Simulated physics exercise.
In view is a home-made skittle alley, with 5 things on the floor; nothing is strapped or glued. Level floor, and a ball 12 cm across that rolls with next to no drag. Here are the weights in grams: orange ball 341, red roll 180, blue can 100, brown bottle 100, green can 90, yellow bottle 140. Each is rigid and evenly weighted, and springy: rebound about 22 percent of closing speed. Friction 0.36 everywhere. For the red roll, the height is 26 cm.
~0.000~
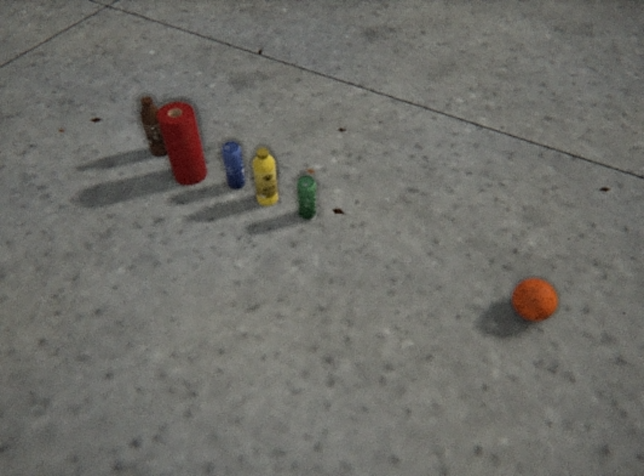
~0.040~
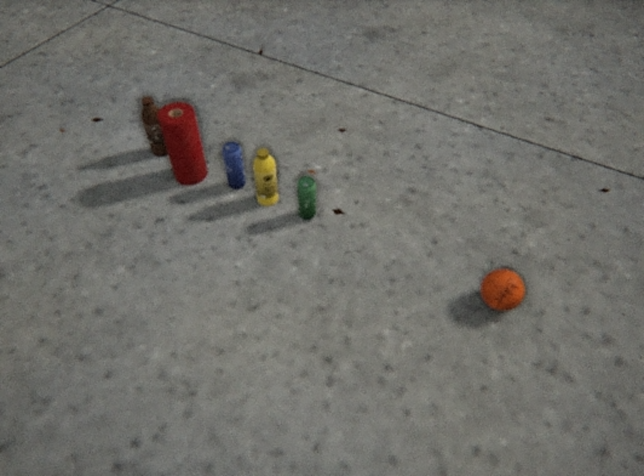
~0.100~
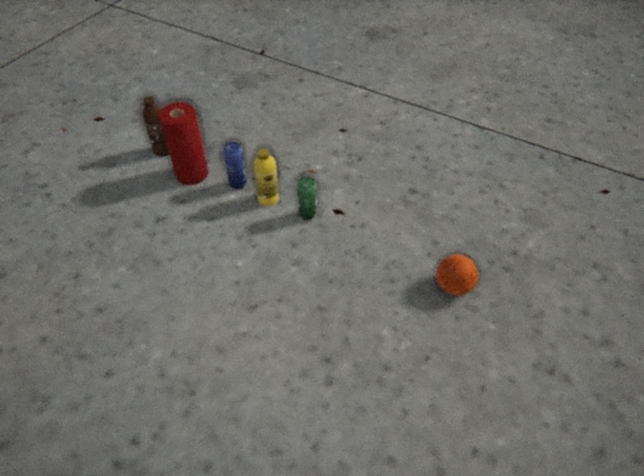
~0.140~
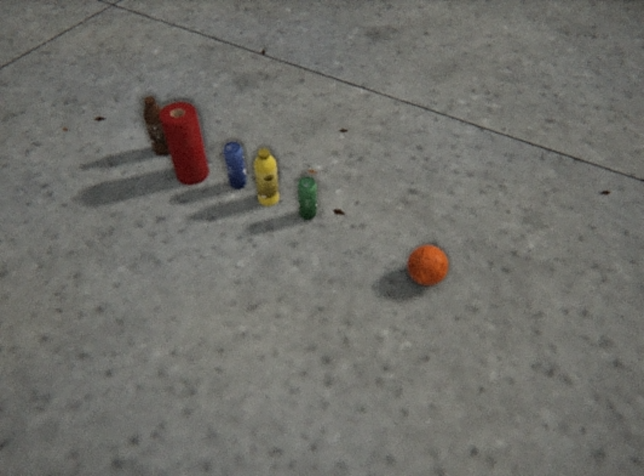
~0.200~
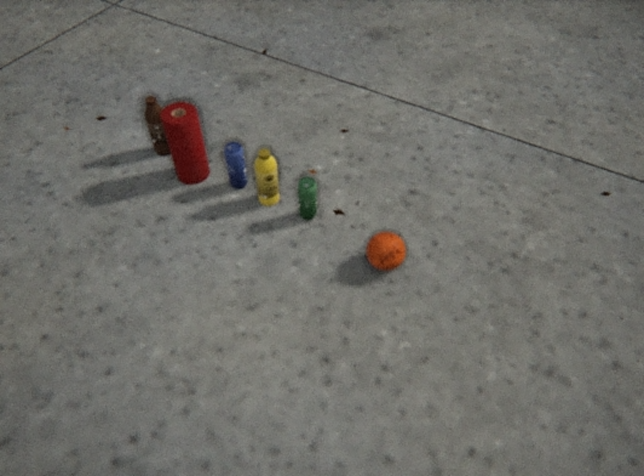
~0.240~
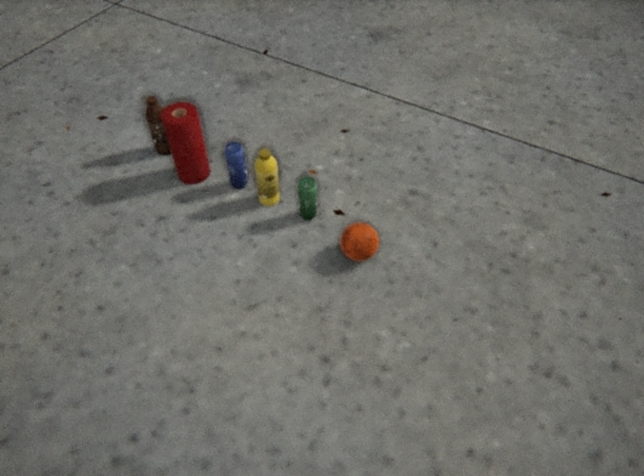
At the start, an orange ball sits at the right of a grey concrete floor, apart from a red roll, bottles and cans grouped at the upper left. The ball rolls left and slightly up across the floor, steadily closing the gap, until it is just right of the green can, while the standing objects stay still.
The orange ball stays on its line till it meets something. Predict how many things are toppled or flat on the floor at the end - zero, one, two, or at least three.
My prediction: One.
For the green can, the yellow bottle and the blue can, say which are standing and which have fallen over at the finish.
Well, the green can tumbles down, the yellow bottle holds steady, and the blue can holds steady.
After 0.84 s, ball has run 168 cm; orange ball near (39, 149); green can on its side.
After 1.64 s, green can on its side.
By the end (2.4 s), tipped over on the floor, green can; the other 4 in place, give or take 8 cm. Seen from the same camera at the end, red roll near (187, 145), blue can near (237, 167).
